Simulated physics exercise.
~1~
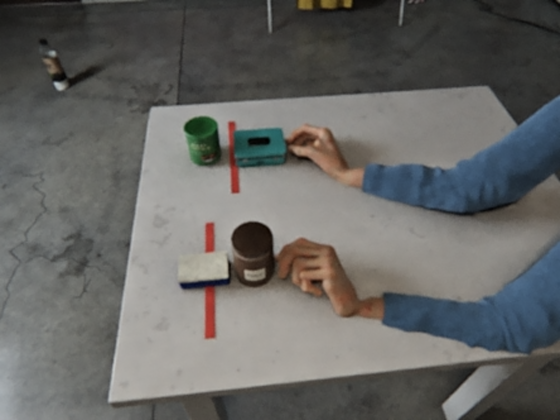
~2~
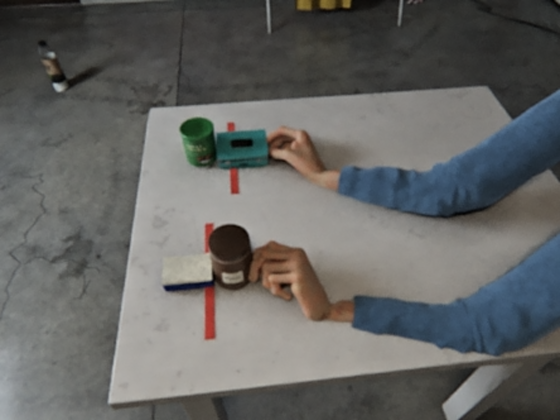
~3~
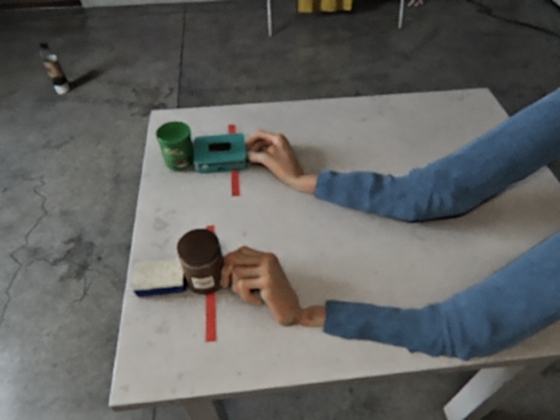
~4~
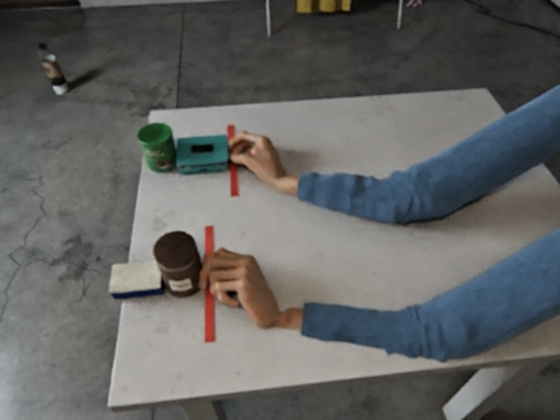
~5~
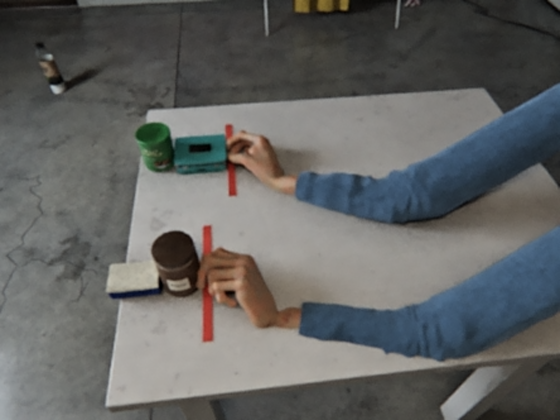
On a pale table, two hands push four objects left past red tape, all staying on.
